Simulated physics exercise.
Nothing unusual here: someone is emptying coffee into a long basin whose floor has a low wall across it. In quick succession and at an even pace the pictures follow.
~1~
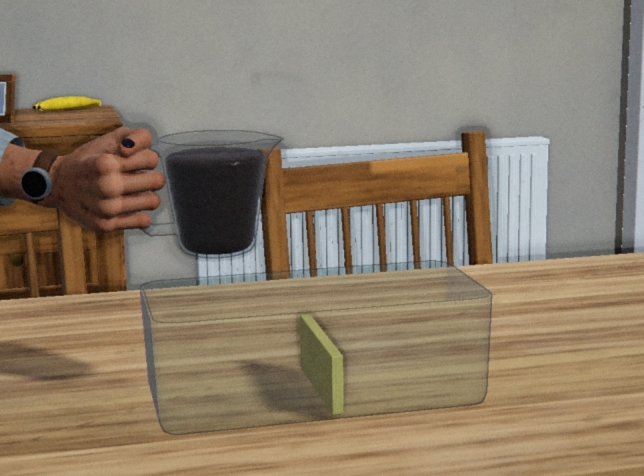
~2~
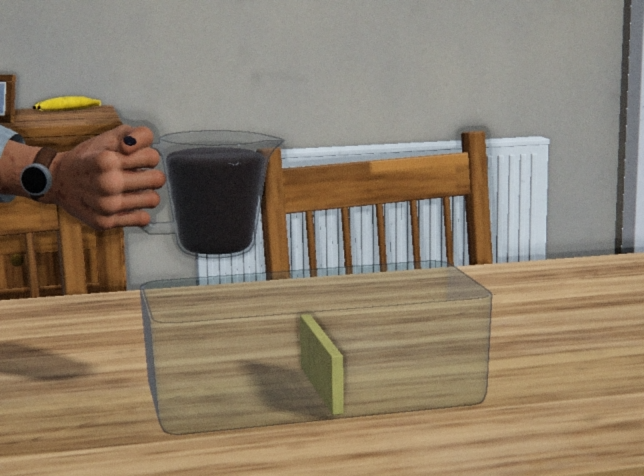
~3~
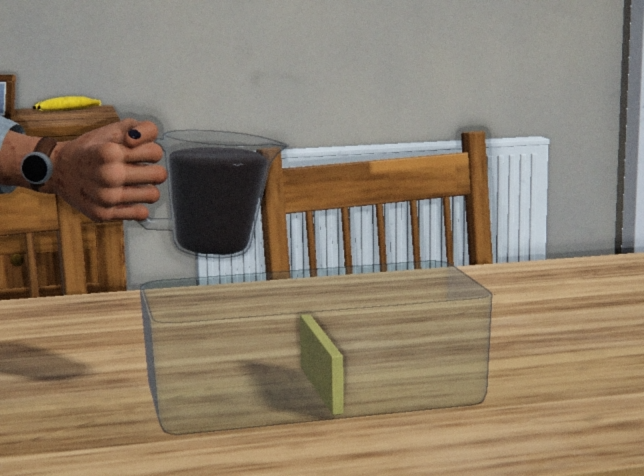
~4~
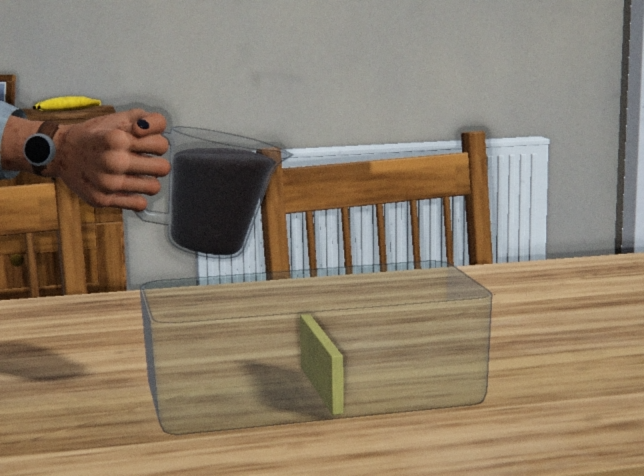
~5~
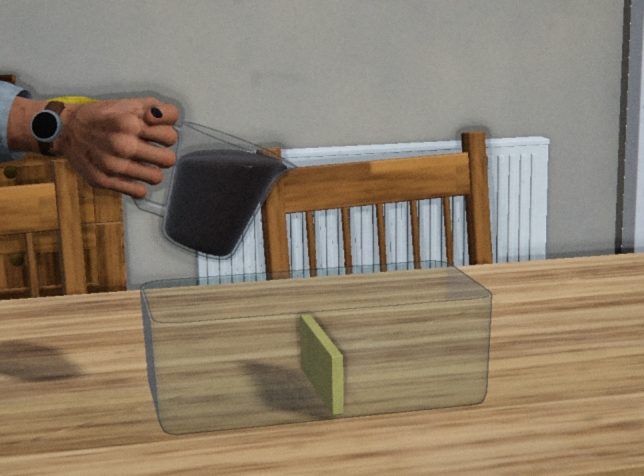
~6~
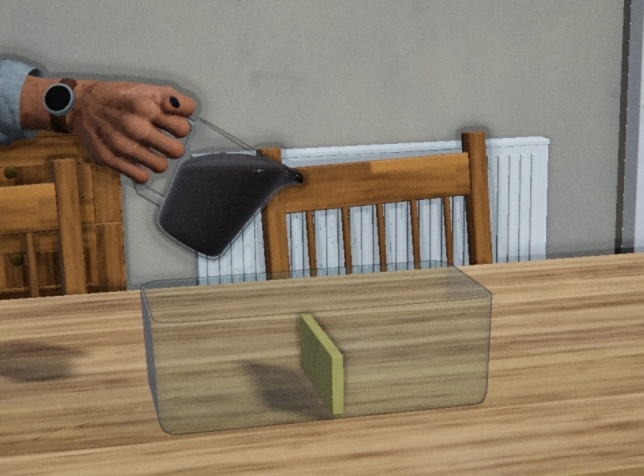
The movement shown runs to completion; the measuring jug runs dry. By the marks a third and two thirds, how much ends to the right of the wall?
Seems the share right of the wall stays inside the range of a third to two thirds.
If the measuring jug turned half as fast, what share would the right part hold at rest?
Close to 75 out of every hundred.
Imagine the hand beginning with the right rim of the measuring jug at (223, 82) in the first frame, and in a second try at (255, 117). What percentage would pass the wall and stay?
The first gives 5 %, the second 25 %.
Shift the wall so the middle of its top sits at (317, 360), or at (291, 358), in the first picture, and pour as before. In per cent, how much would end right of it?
70 % then 95 %, approximately.
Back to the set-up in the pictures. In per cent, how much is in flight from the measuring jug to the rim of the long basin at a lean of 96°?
Something like 20 per cent of it.
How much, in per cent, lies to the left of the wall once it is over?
Close to 45 percent.
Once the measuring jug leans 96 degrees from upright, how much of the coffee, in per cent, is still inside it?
Roughly 45 %.
A moment on, the measuring jug is tipped on its side and 45 per cent is still to pour, 3 is left of the wall and 33 right of it.
Next, the measuring jug is tipped right over and 4 per cent is still to pour, 40 is left of the wall and 52 right of it.
Then the measuring jug is tipped right over and 0 per cent is still to pour, 46 is left of the wall and 53 right of it.
Later the measuring jug is tipped right over and 0 per cent is still to pour, 46 is left of the wall and 53 right of it.
Finally, 46 per cent lies left of the wall, 53 right of it and 1 outside.
